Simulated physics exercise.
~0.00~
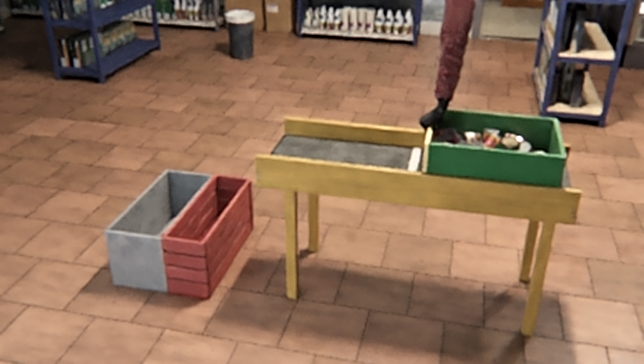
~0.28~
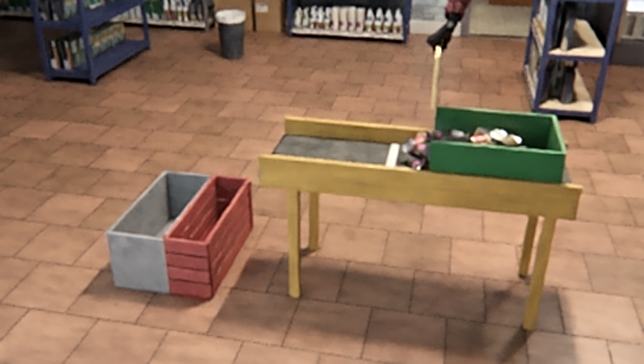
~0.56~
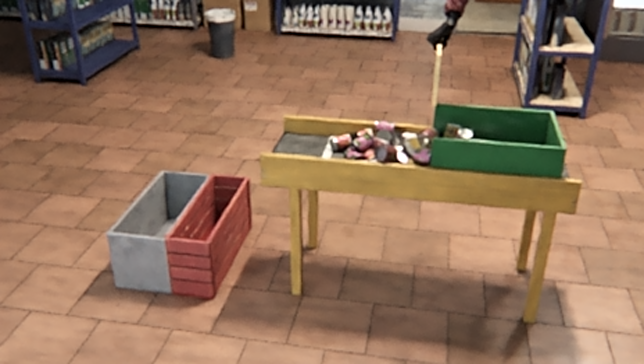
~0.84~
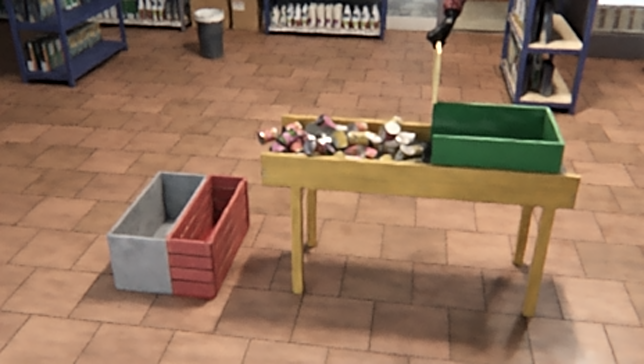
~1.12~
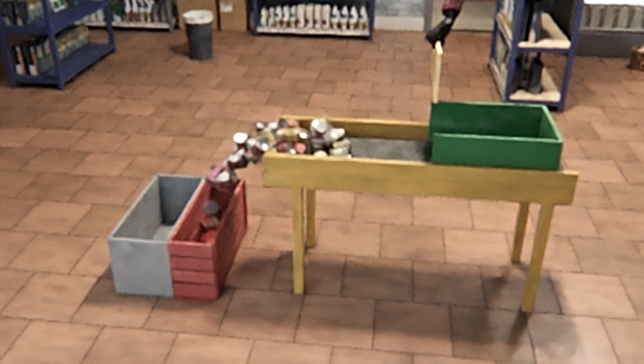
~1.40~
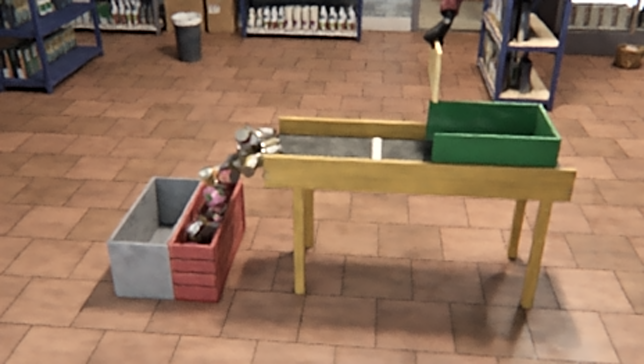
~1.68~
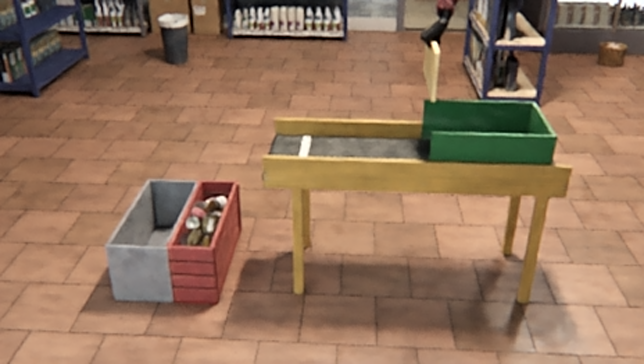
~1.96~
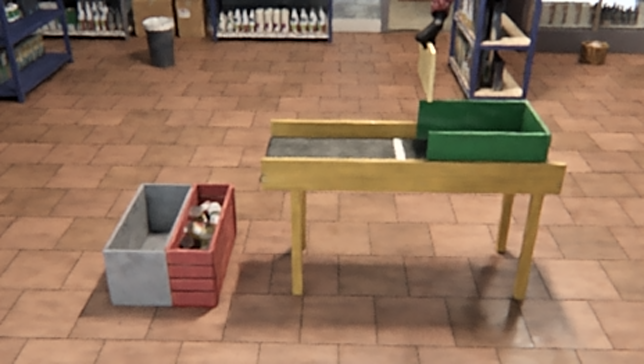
A yellow table-like conveyor with a dark belt stands on a brown tiled floor, seen from slightly above in a shop with blue shelving behind. At its right end sits a green pen heaped with small tins, and on the floor to the left are a red tub and a grey tub beyond it. A dark-gloved hand lifts an upright gate, and the belt carries the tins left in a loose pile. They spill off the end into the red tub. The belt and pen end empty, with the tins lying in the red tub and the grey one empty.
